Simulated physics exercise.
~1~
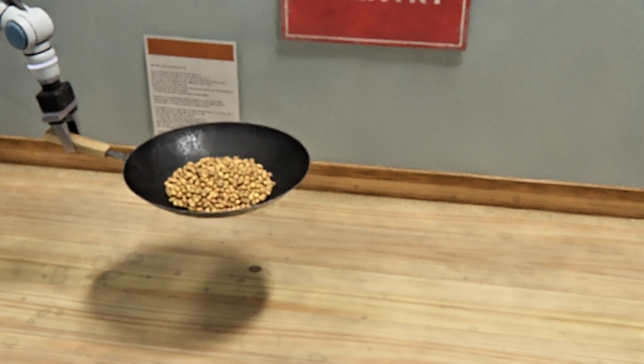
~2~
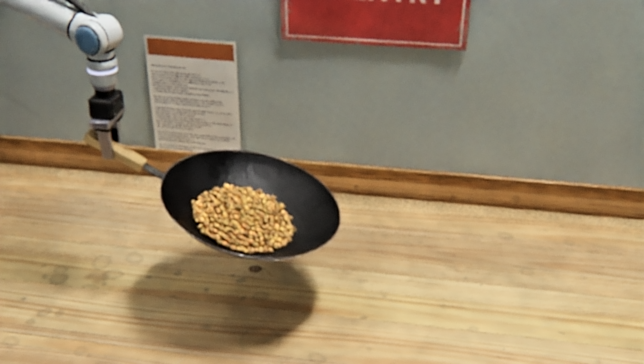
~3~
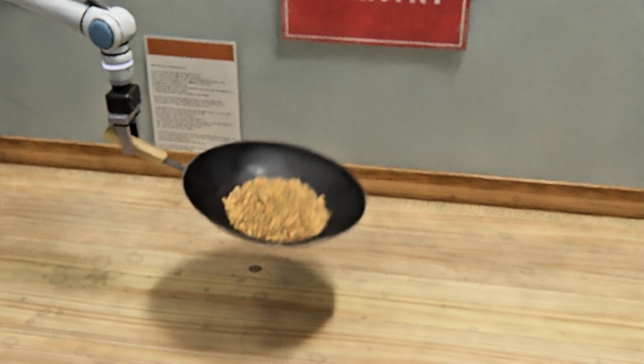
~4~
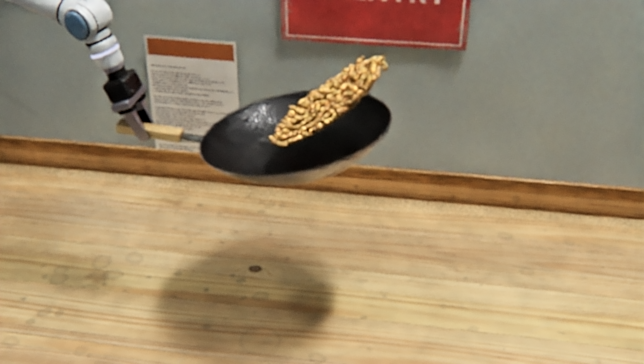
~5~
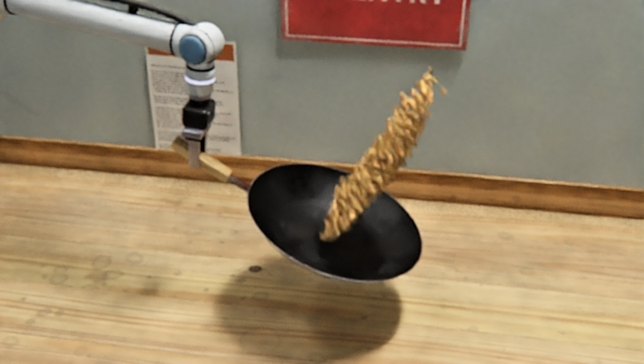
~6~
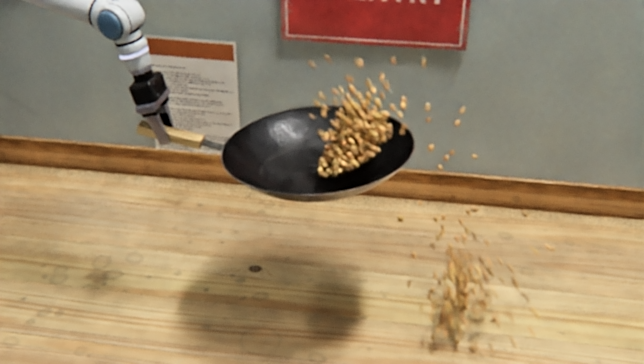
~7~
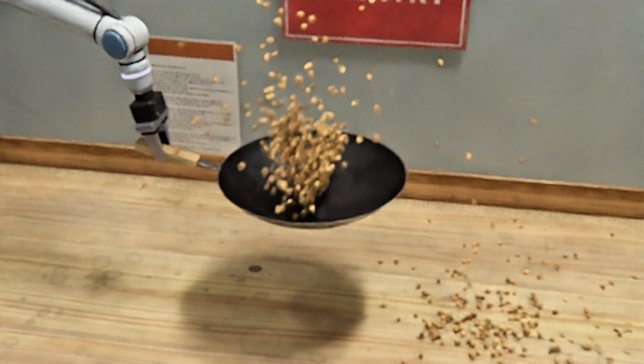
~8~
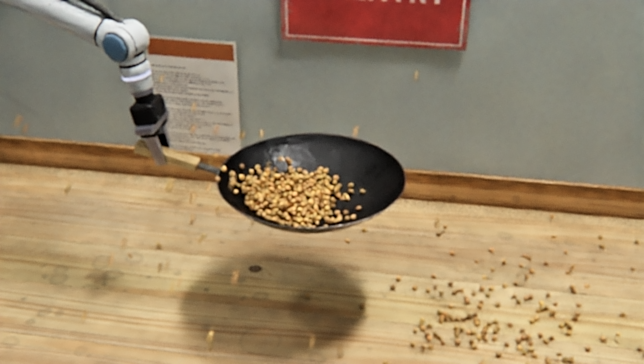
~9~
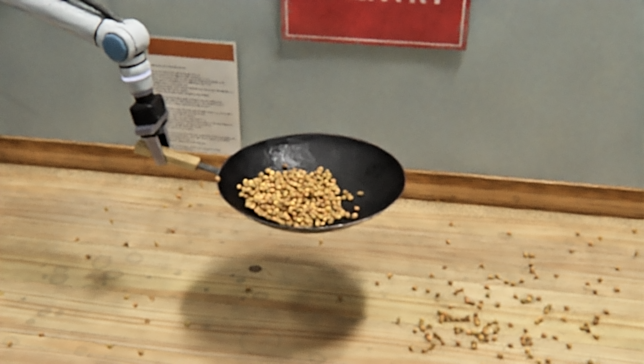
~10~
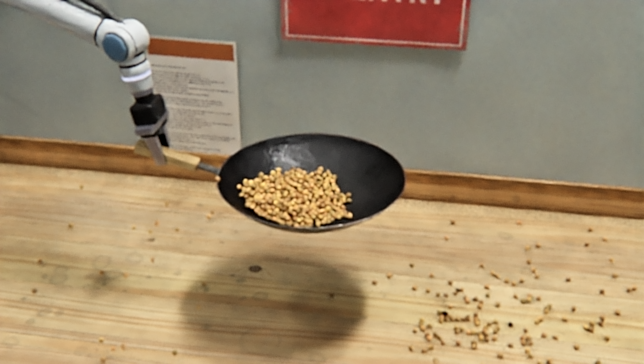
At the start, a robot arm holds a dark wok of dried chickpeas by its handle above a wooden surface, with a red sign on the wall behind. The arm carries the wok right and tips it slightly, then swings it upward, and the chickpeas slide up toward the far rim. They rise out in a long slanting column as the wok dips. Some fall past the right rim and scatter across the wood, while others tumble back into the wok. Finally the wok hangs still and upright, holding a pile, with many chickpeas strewn below right.
